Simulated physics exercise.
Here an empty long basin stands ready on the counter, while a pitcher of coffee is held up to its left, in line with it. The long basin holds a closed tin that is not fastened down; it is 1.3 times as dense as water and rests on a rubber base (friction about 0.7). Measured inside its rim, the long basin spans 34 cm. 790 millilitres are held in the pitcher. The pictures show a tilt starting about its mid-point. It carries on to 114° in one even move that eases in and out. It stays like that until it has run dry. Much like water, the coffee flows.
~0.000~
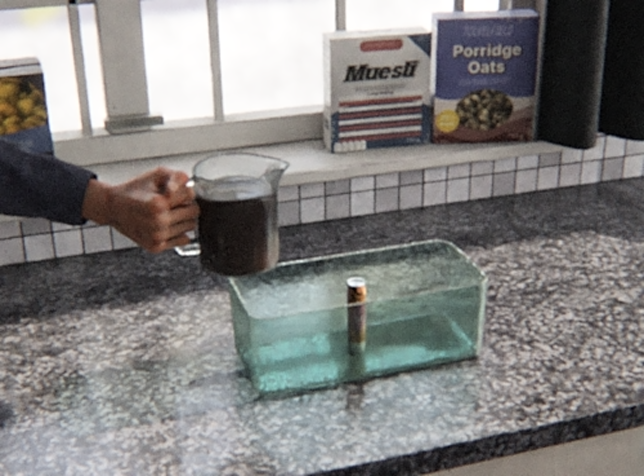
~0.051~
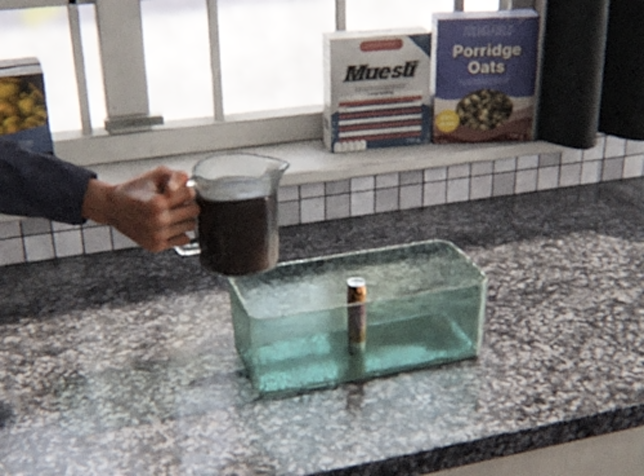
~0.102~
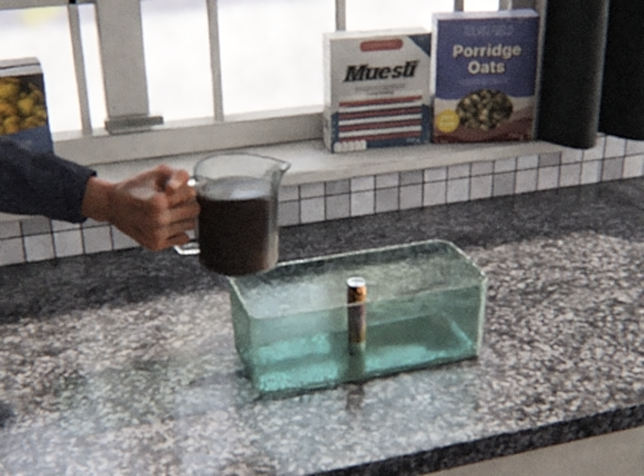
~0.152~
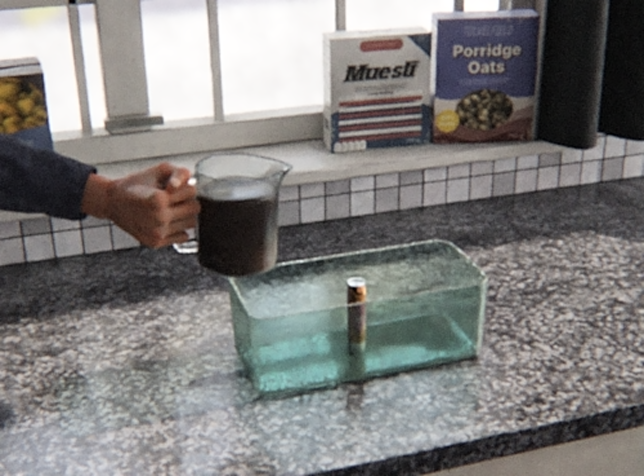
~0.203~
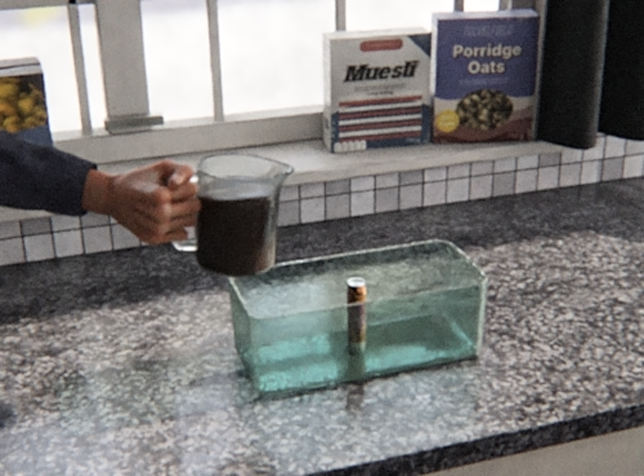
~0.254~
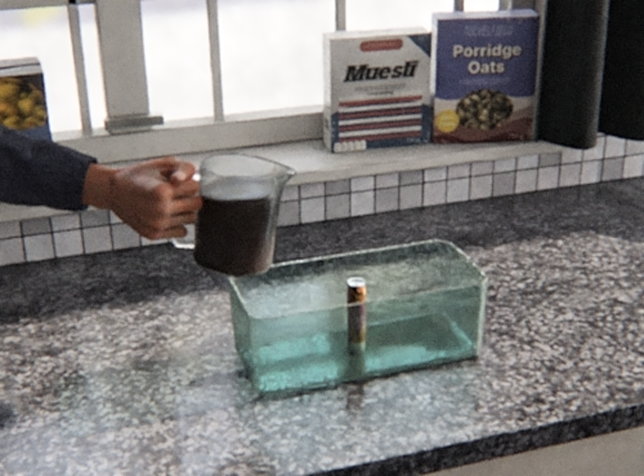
A hand holds a glass pitcher of dark coffee, then tilts it slightly to the right.
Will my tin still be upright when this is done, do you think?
No, it will have gone over.
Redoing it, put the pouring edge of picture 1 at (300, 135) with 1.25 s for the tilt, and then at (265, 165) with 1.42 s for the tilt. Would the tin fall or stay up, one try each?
Trial 1 - tin tips; trial 2 - tin stays standing.
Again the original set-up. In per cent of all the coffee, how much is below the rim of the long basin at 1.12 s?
56 per cent or thereabouts.
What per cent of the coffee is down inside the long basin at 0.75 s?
About 3%.
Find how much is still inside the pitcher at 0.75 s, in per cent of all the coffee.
Roughly 88 percent.
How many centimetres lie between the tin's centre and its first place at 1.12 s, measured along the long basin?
Close to 9 cm.
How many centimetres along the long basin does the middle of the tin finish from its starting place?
Around 8.5 cm.
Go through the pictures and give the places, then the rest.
It leans 0°; its right rim is at (289, 162); the coffee meets the walls at (196, 192) and (273, 183); the long basin's rim runs from (239, 297) to (468, 260); the tin's top is at (356, 285), in the first frame.
It leans 0°; its right rim is at (290, 162); the coffee meets the walls at (197, 192) and (273, 182), in the second frame.
It leans 1°; its right rim is at (291, 163); the coffee meets the walls at (197, 192) and (273, 183), in the third frame.
It leans 3°; its right rim is at (292, 165); the coffee meets the walls at (198, 191) and (274, 182), in the fourth frame.
It leans 6°; its right rim is at (294, 167); the coffee meets the walls at (199, 192) and (276, 183), in the fifth frame.
It leans 9°; its right rim is at (296, 170); the coffee meets the walls at (200, 192) and (278, 182), in the sixth frame.
By 0.75 s the tilt is 63° and 88 per cent is still to pour; the tin stands where it began.
By 1.12 s the tilt is 102° and 30 per cent is still to pour; the tin lies on its side.
By 1.50 s the tilt is 114° and 1 per cent is still to pour; the tin lies on its side.
By 1.92 s the tilt is 114° and 0 per cent is still to pour; the tin lies on its side.
At rest the tin lies on its side.
